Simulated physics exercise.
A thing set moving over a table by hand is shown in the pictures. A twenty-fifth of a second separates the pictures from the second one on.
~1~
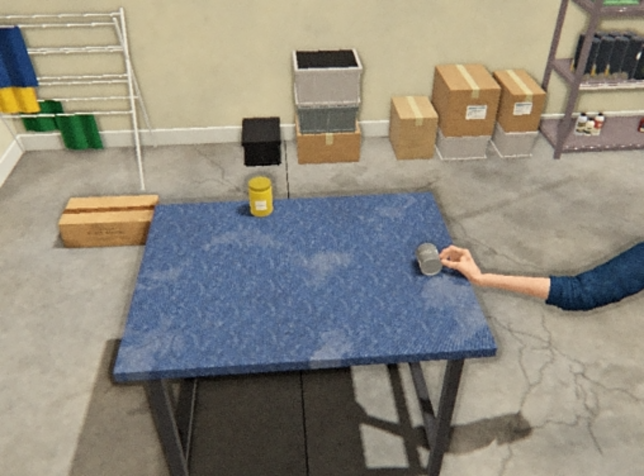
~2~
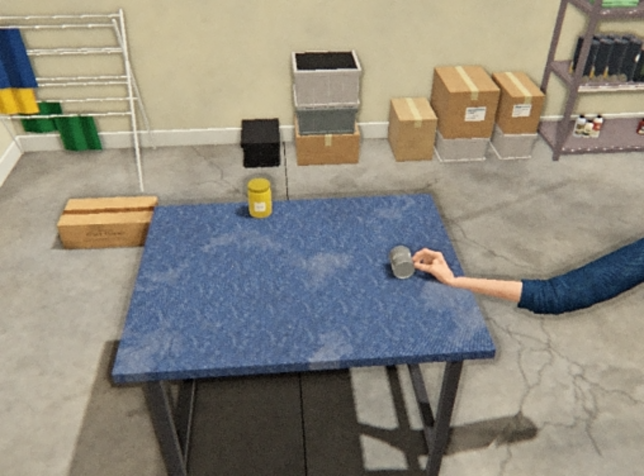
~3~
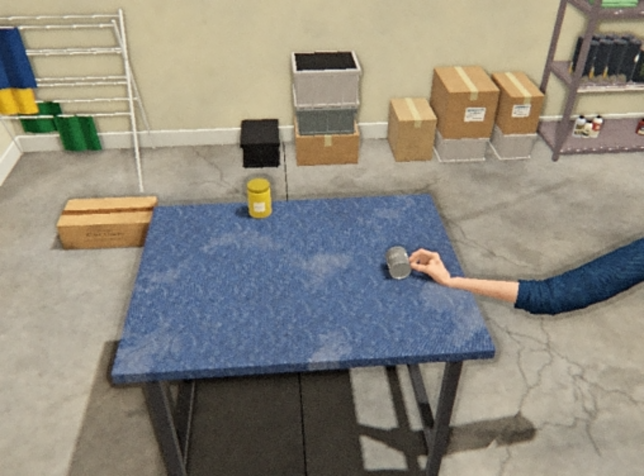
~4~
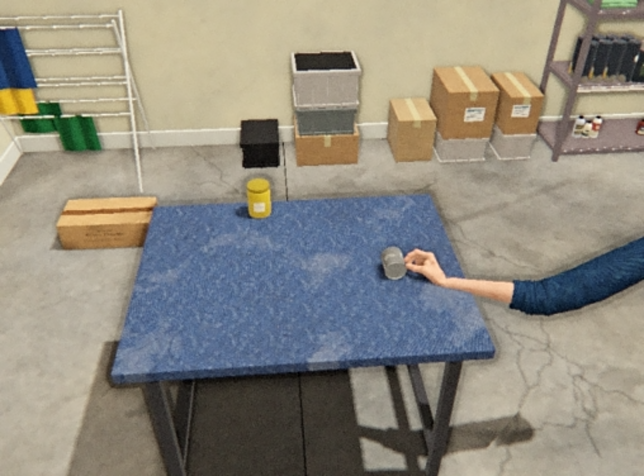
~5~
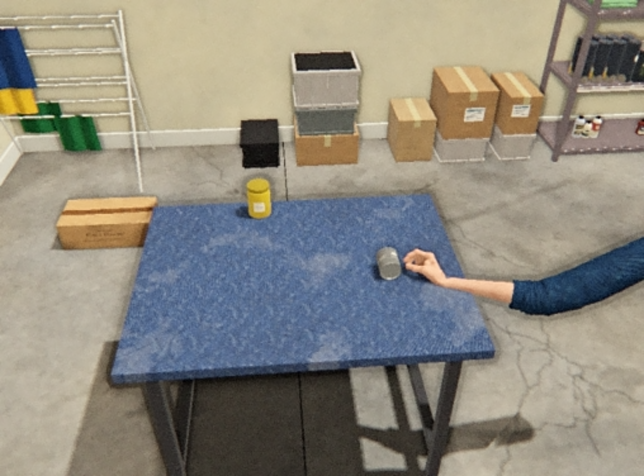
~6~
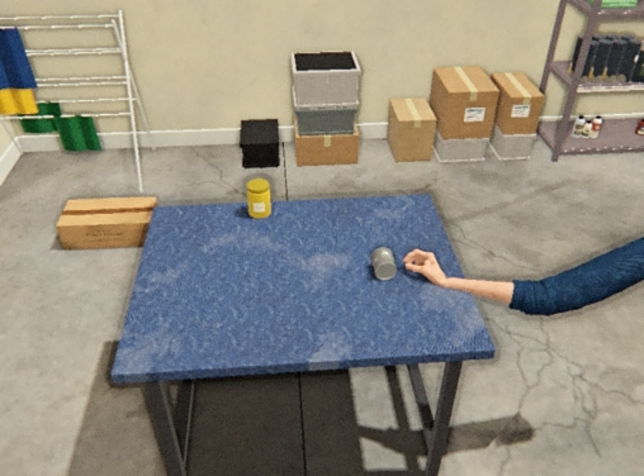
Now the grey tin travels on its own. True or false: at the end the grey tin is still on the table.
True.
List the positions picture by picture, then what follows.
Under the hand; grey tin (429, 259), in the first frame.
Under the hand; grey tin (402, 262), in the second frame.
Under the hand; grey tin (398, 263), in the third frame.
Grey tin (394, 263), in the fourth frame.
Grey tin (389, 263) rolled a little, in the fifth frame.
Grey tin (384, 264) rolled a little, in the sixth frame.
Then, 0.10 s after the last picture, grey tin rolled about its own width near (373, 264).
Then, 0.30 s after the last picture, grey tin rolled well along near (354, 265).
Then, 0.40 s after the last picture, grey tin rolled well along near (347, 266).
Then, 0.70 s after the last picture, grey tin rolled well along near (331, 267).
At rest, moved from the start, grey tin. Seen from the same camera at the end, grey tin near (327, 267).
